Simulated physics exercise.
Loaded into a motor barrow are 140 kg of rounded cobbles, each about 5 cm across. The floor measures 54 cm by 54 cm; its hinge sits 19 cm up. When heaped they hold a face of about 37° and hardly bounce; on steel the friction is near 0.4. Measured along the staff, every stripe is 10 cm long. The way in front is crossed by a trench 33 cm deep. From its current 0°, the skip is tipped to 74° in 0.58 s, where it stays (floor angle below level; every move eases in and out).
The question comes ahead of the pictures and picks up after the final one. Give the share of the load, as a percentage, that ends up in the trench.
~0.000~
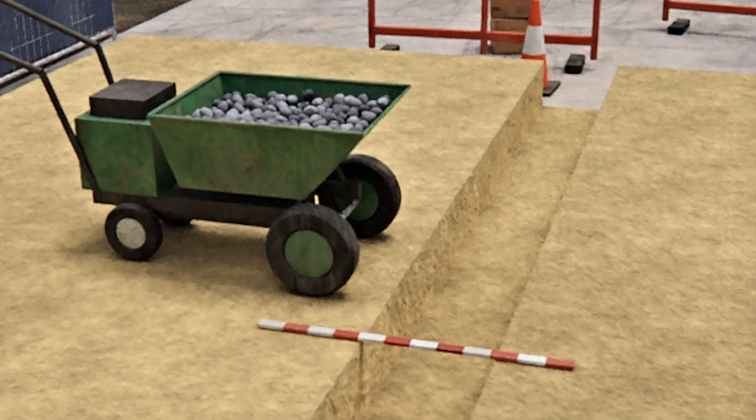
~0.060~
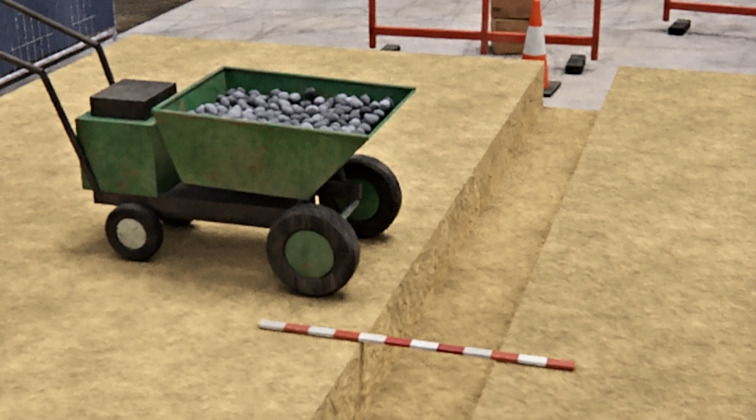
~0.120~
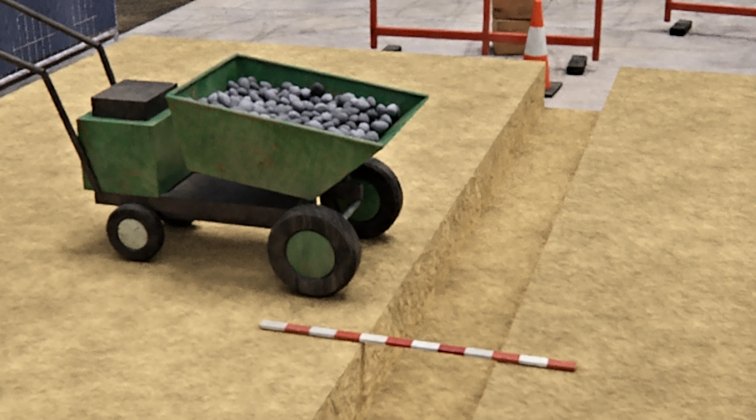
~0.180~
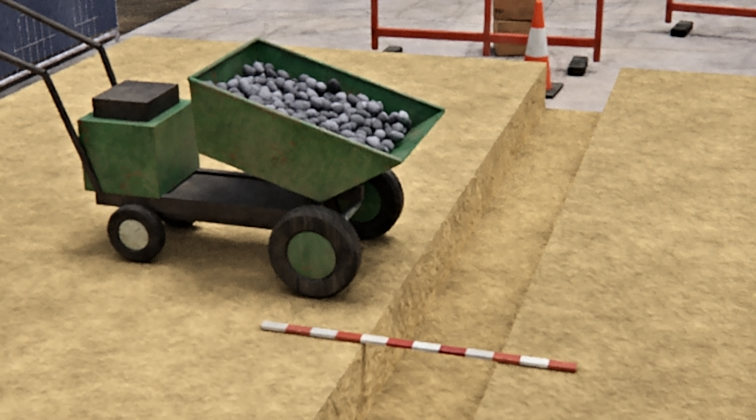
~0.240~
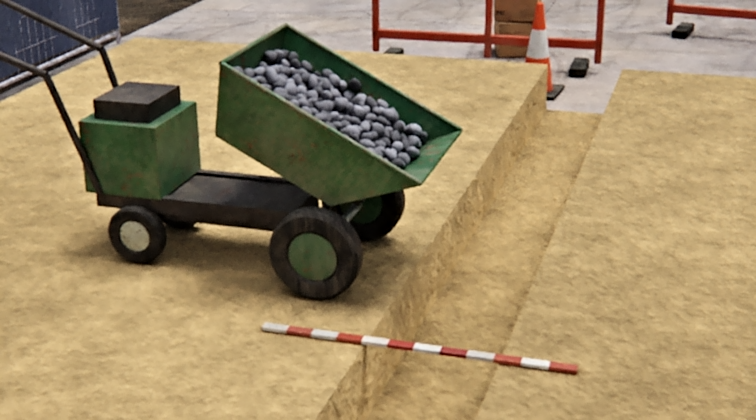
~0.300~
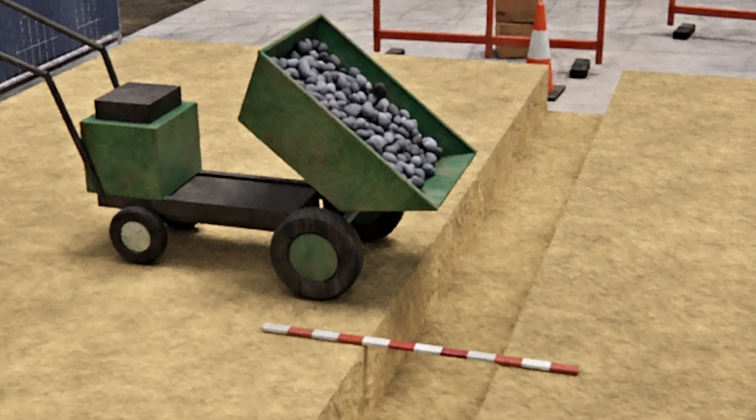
61 %.
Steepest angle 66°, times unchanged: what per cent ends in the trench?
In that case around 60 percent.
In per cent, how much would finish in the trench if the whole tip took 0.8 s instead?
It would be near 75 per cent.
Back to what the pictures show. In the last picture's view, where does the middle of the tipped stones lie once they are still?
About (517, 335).
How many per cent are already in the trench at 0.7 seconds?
I'd put it near 25 per cent.
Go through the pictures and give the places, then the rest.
The skip is at 0°, its lip at (363, 135); the top of the load is at (337, 107), in the first picture.
The skip is at 2°, its lip at (368, 138); the top of the load is at (263, 103); the stones move at 0.5 m/s on average, in the second picture.
Lip at (383, 147), floor tilted 8°, highest stones at (252, 92); the stones move at 1.0 m/s on average, in the third picture.
Lip at (401, 162), floor tilted 17°, highest stones at (256, 76); the stones move at 1.3 m/s on average, in the fourth picture.
The skip is at 28°, its lip at (421, 184); the top of the load is at (278, 62); the stones move at 1.5 m/s on average, in the fifth picture.
The skip is at 39°, its lip at (437, 210); the top of the load is at (306, 52); the stones move at 1.6 m/s on average, in the sixth picture.
After 0.4 s the floor is at 62°; 100 % in the skip; the foremost stones are at (444, 224).
After 0.7 s the floor is at 74°; 72 % in the skip, 23 % in the trench, 5 % past the trench; the foremost stones are at (547, 287).
After 1.0 s the floor is at 74°; 8 % in the skip, 53 % in the trench, 39 % past the trench; the foremost stones are past the picture's edge.
After 3.0 s the floor is at 74°; 0 % in the skip, 61 % in the trench, 39 % past the trench; the foremost stones are past the picture's edge.
